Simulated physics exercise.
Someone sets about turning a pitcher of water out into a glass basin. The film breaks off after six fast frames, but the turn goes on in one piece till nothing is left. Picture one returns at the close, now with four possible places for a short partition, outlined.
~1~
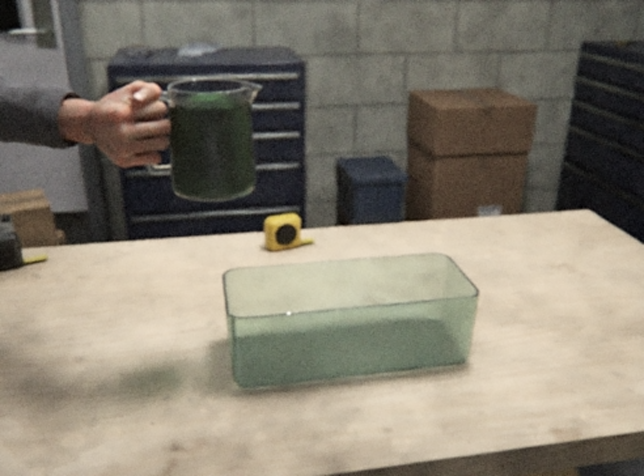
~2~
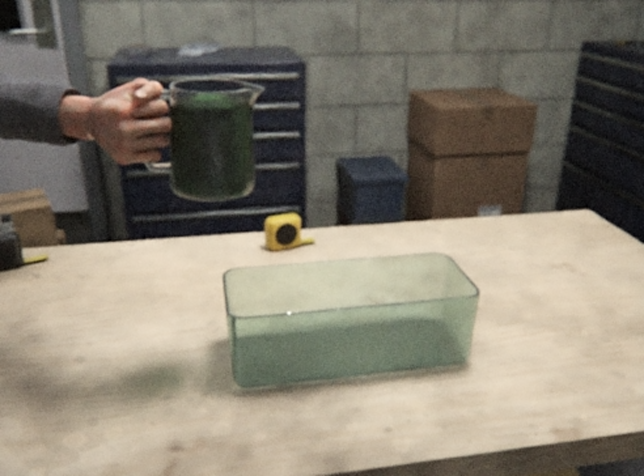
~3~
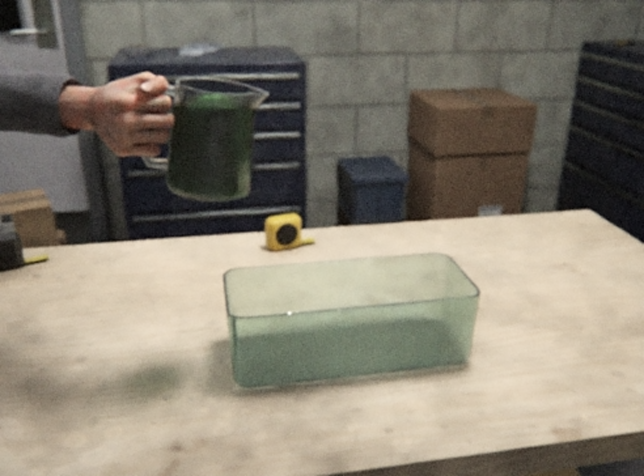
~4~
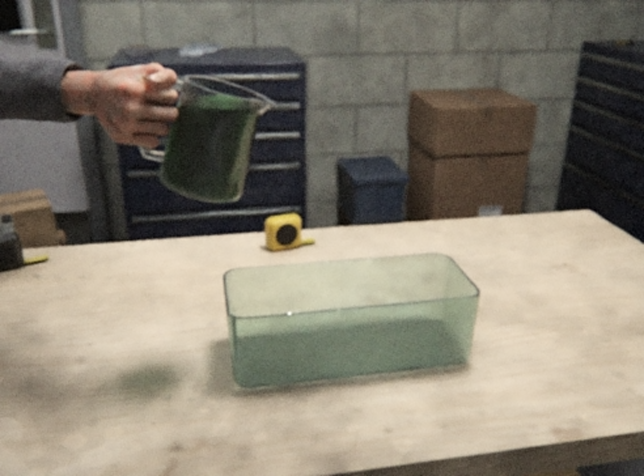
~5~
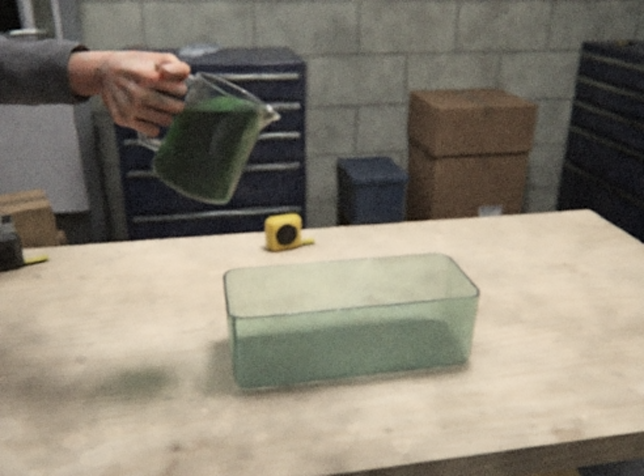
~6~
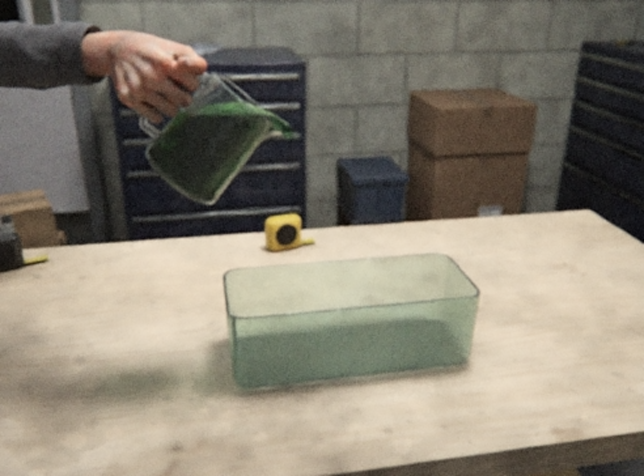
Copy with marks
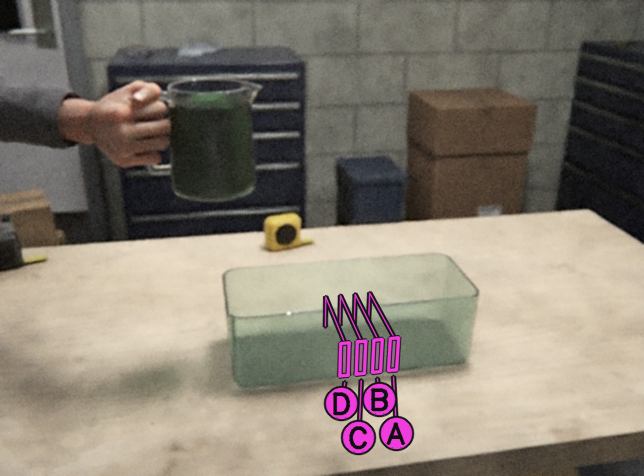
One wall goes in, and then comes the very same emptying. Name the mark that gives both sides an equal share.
The best slot is D.
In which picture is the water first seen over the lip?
In picture 6.
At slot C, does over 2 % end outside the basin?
Yes, it does.
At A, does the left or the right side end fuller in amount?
More ends on the left.
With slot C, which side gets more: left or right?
More ends on the left.
On the marked copy, A at (393, 376); B at (377, 378); C at (361, 380); D at (344, 382).
With A, about 90 % ends left of the wall and 5 % right of it; 5 % is lost outside.
With B, about 90 % ends left of the wall and 4 % right of it; 6 % is lost outside.
With C, about 80 % ends left of the wall and 7 % right of it; 13 % is lost outside.
With D, about 51 % ends left of the wall and 45 % right of it; 3 % is lost outside.
